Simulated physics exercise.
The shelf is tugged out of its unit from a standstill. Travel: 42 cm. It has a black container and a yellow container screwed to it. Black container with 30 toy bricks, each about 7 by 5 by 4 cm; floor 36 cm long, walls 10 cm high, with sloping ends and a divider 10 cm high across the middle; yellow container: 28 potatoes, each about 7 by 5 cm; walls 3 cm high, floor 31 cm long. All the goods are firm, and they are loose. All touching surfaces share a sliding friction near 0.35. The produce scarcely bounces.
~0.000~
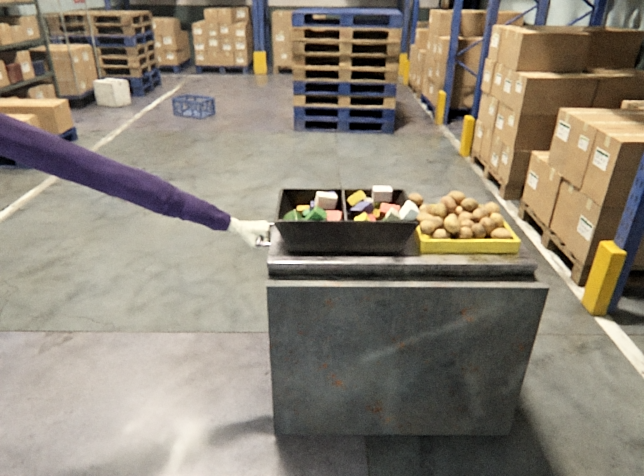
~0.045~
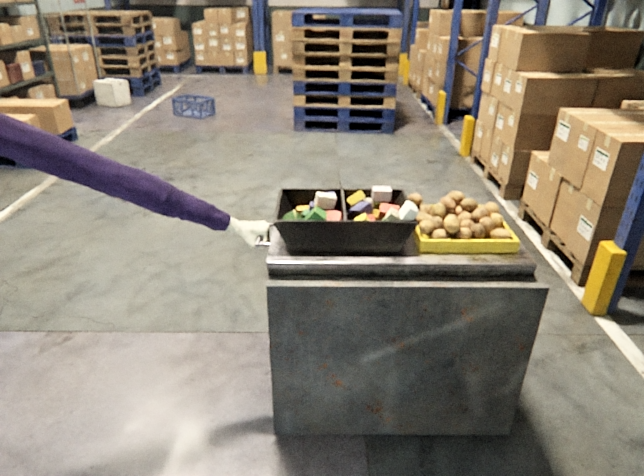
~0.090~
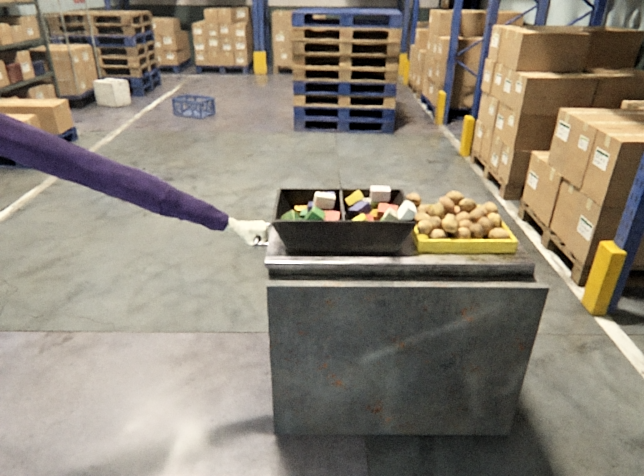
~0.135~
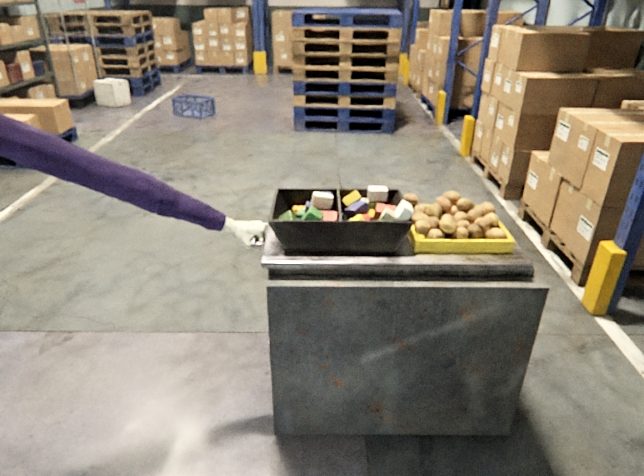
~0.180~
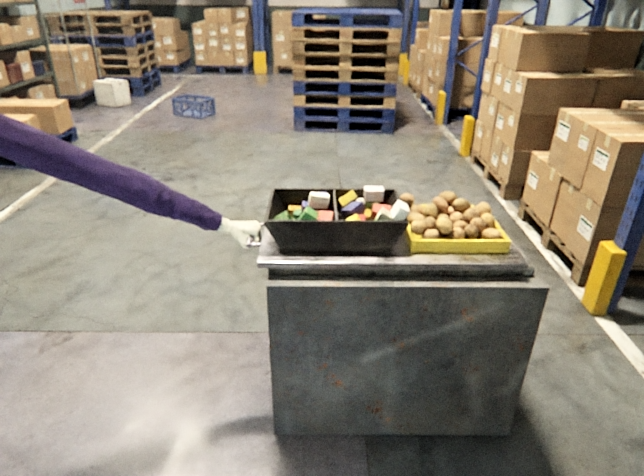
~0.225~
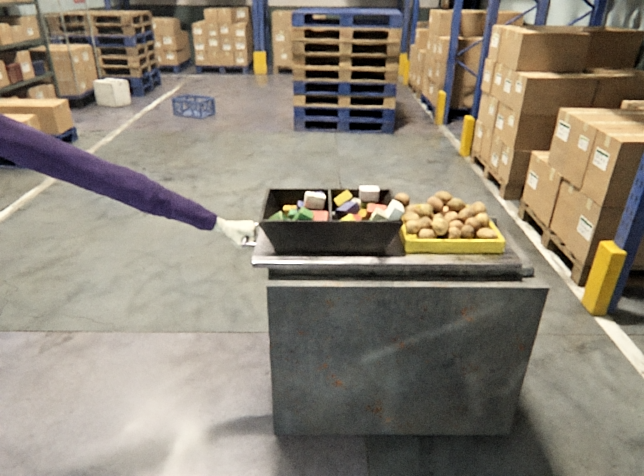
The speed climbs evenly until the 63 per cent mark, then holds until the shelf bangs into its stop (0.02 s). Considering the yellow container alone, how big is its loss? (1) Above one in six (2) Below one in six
2.
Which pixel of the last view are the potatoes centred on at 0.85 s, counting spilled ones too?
I'd put the middle close to (336, 218).
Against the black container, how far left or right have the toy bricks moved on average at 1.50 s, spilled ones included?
About 4 cm left.
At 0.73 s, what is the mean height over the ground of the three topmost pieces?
Some 90 cm up.
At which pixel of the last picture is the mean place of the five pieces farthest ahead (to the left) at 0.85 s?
Somewhere near pixel (184, 211) of the last view.
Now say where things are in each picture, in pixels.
In the first picture (we follow the rim corner now nearest the camera), yellow container at (425, 240); black container at (277, 221); shelf out by 0 cm; nothing out yet.
In the second picture, yellow container at (424, 240); black container at (276, 221); shelf out by 0 cm.
In the third picture, yellow container at (423, 240); black container at (274, 221); shelf out by 1 cm.
In the fourth picture, yellow container at (420, 240); black container at (271, 221); shelf out by 2 cm.
In the fifth picture, yellow container at (415, 240); black container at (267, 220); shelf out by 3 cm.
In the sixth picture, yellow container at (410, 240); black container at (262, 220); shelf out by 5 cm; nothing out yet.
After 0.65 s, the runners reach their end.
After 0.73 s, 0 of 30 out of the black container and 1 of 28 out of the yellow container.
After 0.85 s, 0 of 30 out of the black container and 2 of 28 out of the yellow container.
After 1.07 s, 0 of 30 out of the black container and 2 of 28 out of the yellow container.
When it is over (at 1.50 s), 0 of 30 out of the black container and 2 of 28 out of the yellow container. Asked share, 2 of 28, 7 per cent.
